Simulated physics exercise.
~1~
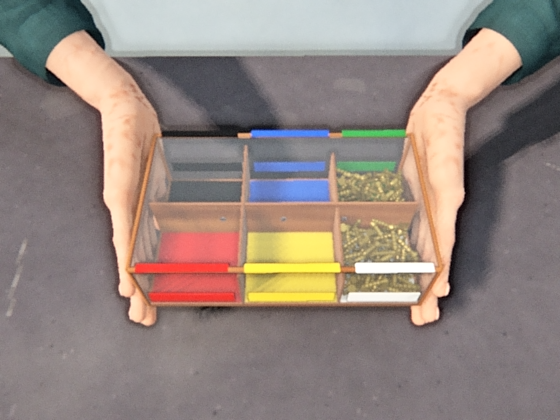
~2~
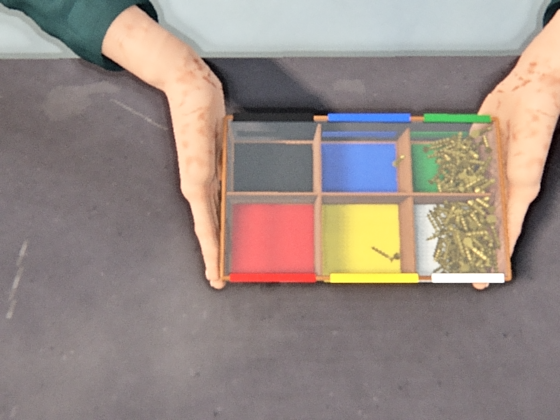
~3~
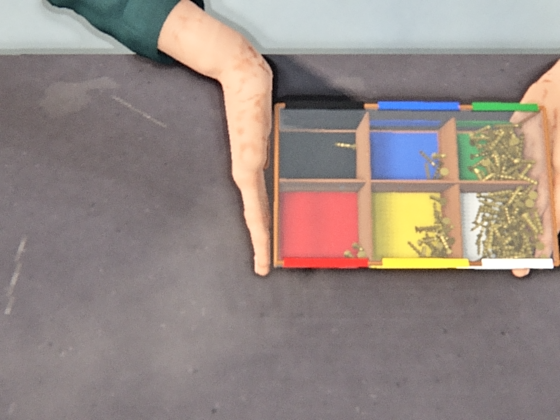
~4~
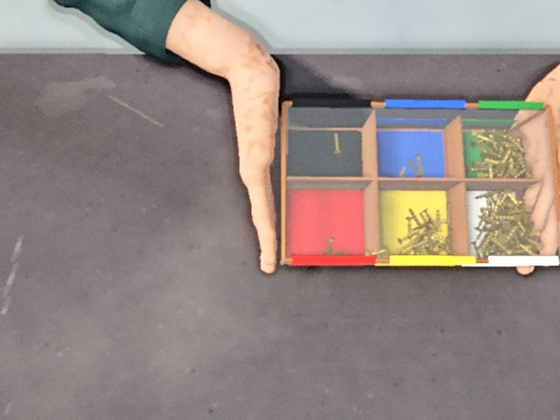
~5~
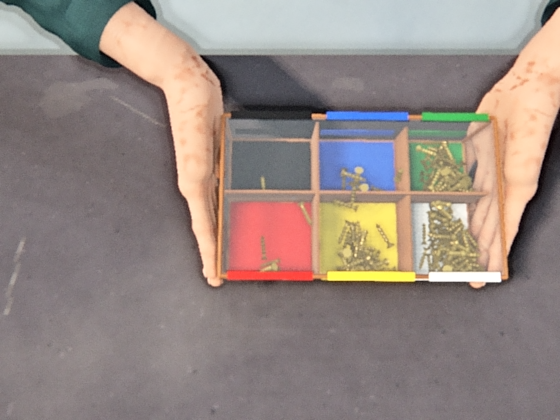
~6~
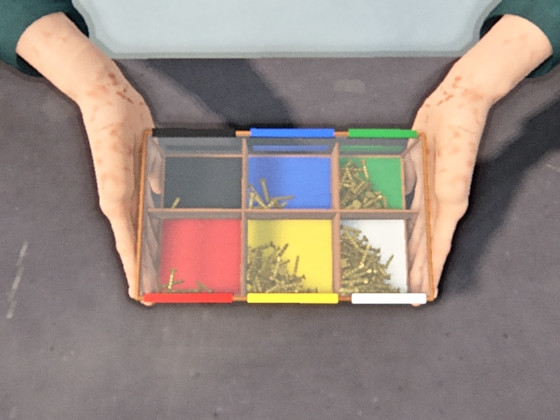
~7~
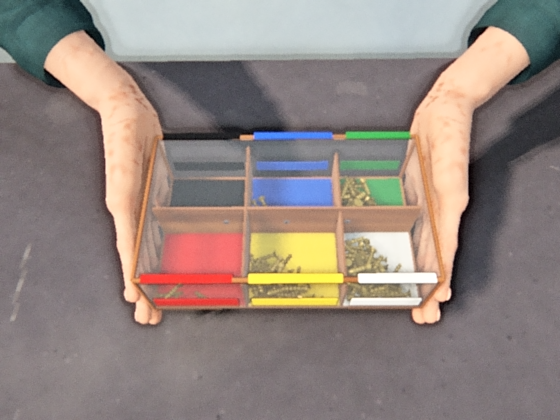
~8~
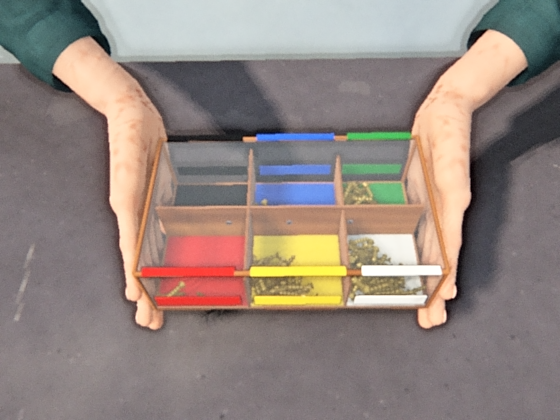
Two hands tipped a lidded, divided box of brass-coloured screws and shook it from side to side, spreading the screws from the white and green sections into the others, then levelled it, leaving most in white, green and yellow.
